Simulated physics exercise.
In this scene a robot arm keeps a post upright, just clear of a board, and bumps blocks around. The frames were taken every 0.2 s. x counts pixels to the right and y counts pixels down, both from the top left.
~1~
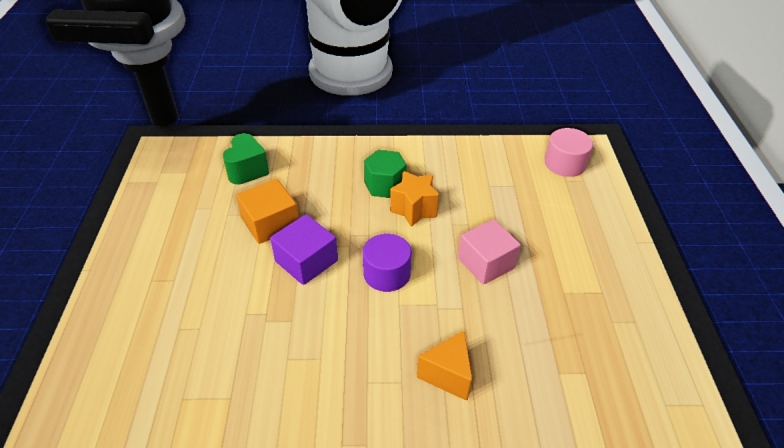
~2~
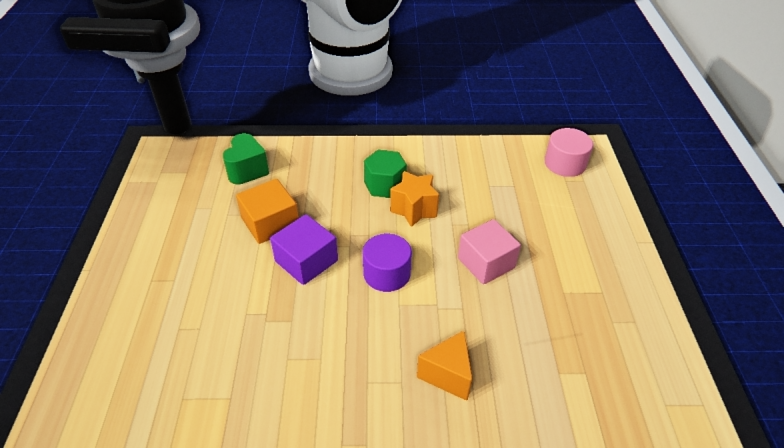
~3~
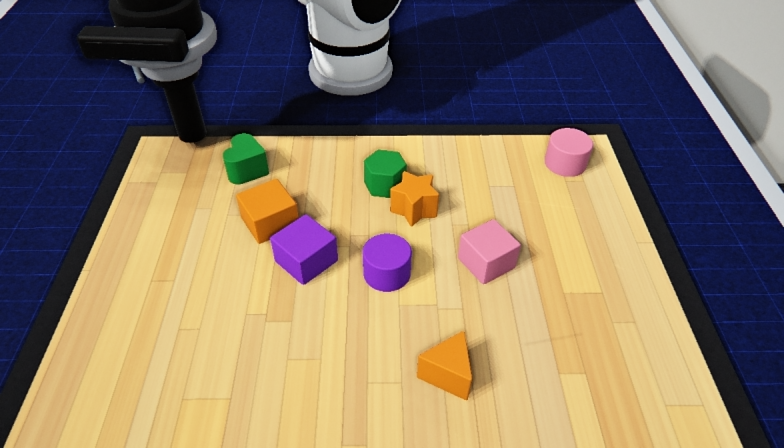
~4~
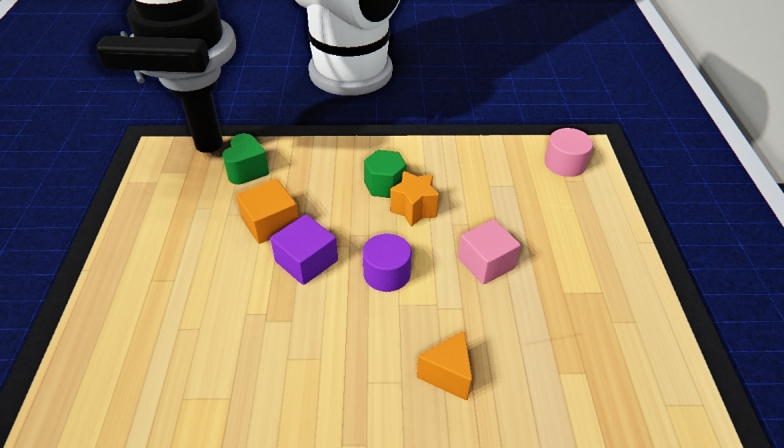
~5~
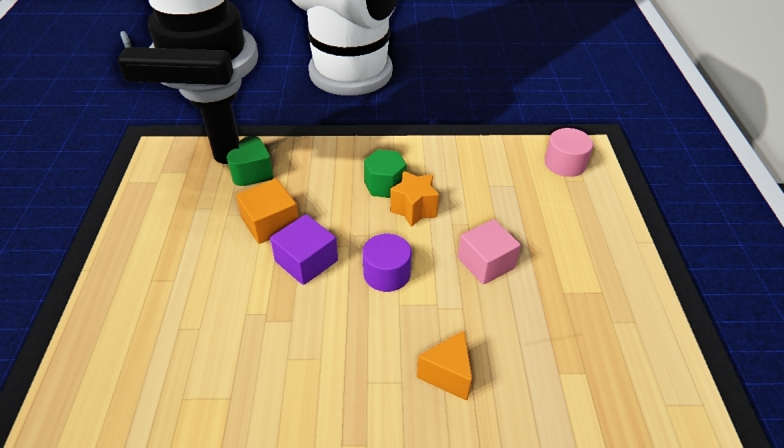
A robot arm moves right and slightly nudges the green heart-shaped block on the wooden board.
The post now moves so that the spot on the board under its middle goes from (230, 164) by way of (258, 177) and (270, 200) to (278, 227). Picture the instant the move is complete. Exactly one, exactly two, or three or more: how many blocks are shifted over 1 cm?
This push will displace three or more blocks.
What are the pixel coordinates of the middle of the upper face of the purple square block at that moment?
The middle of its upper face should be somewhere near (317, 254).
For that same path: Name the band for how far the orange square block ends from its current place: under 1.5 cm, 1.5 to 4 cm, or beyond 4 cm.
Goes over 4 cm.
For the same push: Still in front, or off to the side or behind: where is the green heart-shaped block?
I'd say it has come free.
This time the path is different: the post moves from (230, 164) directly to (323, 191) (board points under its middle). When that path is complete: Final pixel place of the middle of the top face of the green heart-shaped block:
It sits at (345, 179).
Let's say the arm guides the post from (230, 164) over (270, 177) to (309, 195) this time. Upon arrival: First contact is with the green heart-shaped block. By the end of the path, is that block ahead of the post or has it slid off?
Final position: Ahead.
The first path, step by step. One third of the way, post (256, 169); green heart-shaped block (277, 164).
Two thirds of the way, post (269, 192); green heart-shaped block (297, 174), turned 30° anticlockwise; orange square block (272, 206), turned 40° clockwise.
At the end, post (276, 219); green heart-shaped block (299, 176), turned 45° anticlockwise; orange square block (273, 235), turned 45° clockwise; purple square block (317, 254), turned 30° anticlockwise.
